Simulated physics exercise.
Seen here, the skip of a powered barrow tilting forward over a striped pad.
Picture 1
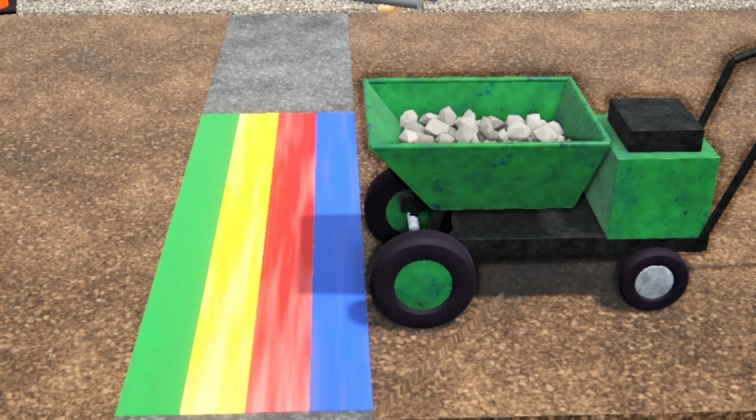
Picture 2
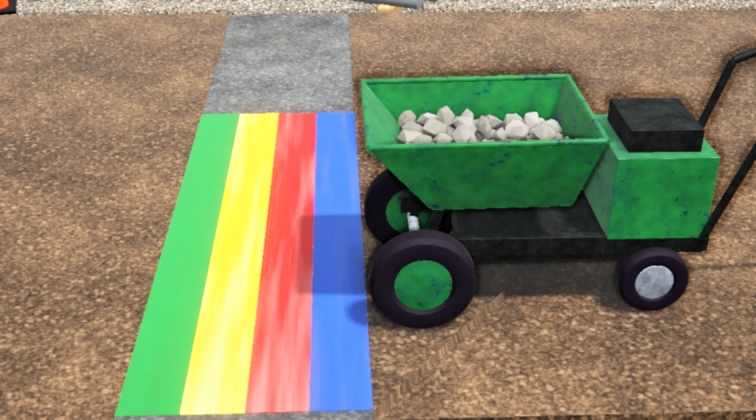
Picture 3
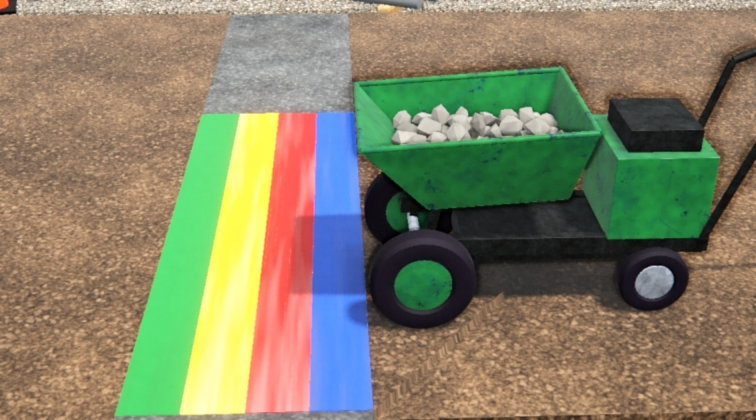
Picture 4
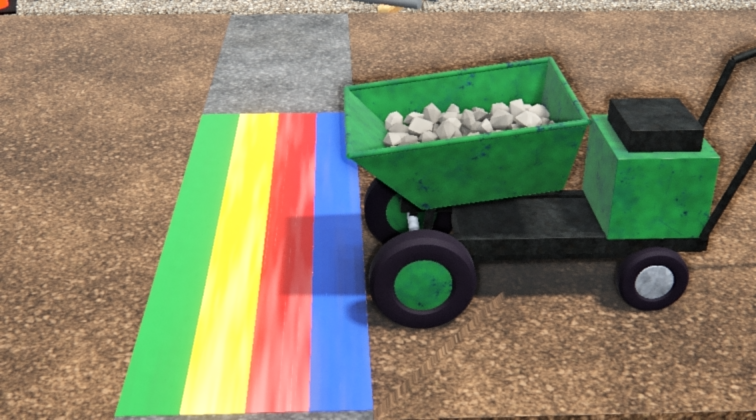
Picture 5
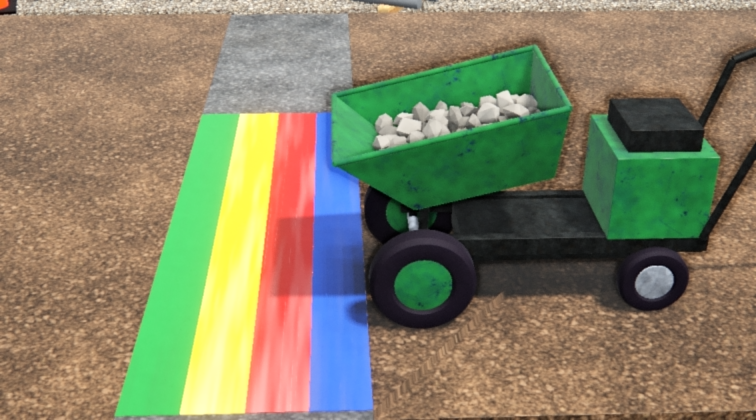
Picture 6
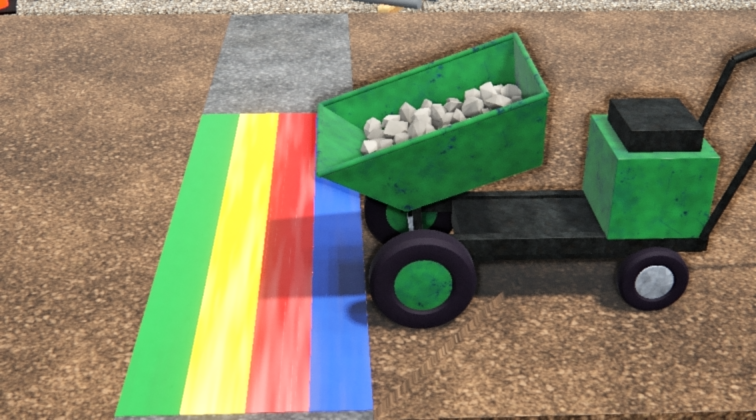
The video shows a green powered barrow loaded with broken stones beside a pad striped green, yellow, red and blue. Its skip starts level, then tilts forward to the left, the rear rising as the front lip lowers over the blue strip.
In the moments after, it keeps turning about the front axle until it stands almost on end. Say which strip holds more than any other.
The heap favours the yellow strip.
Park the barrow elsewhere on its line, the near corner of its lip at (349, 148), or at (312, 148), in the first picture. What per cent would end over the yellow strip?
Near 30 % and 0 %.
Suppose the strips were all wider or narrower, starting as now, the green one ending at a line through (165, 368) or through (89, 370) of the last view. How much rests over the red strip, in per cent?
In turn 0 and 20 in a hundred.
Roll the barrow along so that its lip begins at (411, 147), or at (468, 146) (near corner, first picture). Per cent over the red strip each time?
Roughly 30 per cent, and 30 per cent.
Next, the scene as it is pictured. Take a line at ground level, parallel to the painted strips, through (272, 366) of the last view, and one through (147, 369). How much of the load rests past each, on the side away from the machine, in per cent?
About 70 and 10 per cent.
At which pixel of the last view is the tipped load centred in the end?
At about (214, 277).
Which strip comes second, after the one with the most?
It is that green strip.
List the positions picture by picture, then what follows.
In the first frame, lip of the skip at (372, 147), level; top of the load at (468, 132), broken stones; blue strip at (340, 359); red strip at (280, 360); yellow strip at (220, 362); green strip at (160, 363).
In the second frame, lip of the skip at (369, 148), level; top of the load at (466, 131).
In the third frame, lip of the skip at (361, 151), tipped barely; top of the load at (493, 134).
In the fourth frame, lip of the skip at (350, 156), tipped a little; top of the load at (499, 137).
In the fifth frame, lip of the skip at (335, 164), tipped a little; top of the load at (512, 124).
In the sixth frame, lip of the skip at (319, 175), tipped clearly; top of the load at (497, 115); blue strip at (340, 359); red strip at (280, 360); yellow strip at (220, 362); green strip at (160, 363).
Soon, skip tipped steeply; all in the skip.
A while on, skip tipped right over; about two thirds in the skip; a stray few over the red strip; about a quarter over the yellow strip; a stray few over the green strip.
Towards the end, skip tipped right over; about a quarter in the skip; a stray few over the red strip; about a third over the yellow strip; about a quarter over the green strip; a small part off the paint.
Finally, skip tipped right over; about a quarter in the skip; none over the blue strip; a stray few over the red strip; about a third over the yellow strip; about a quarter over the green strip; a small part off the paint.
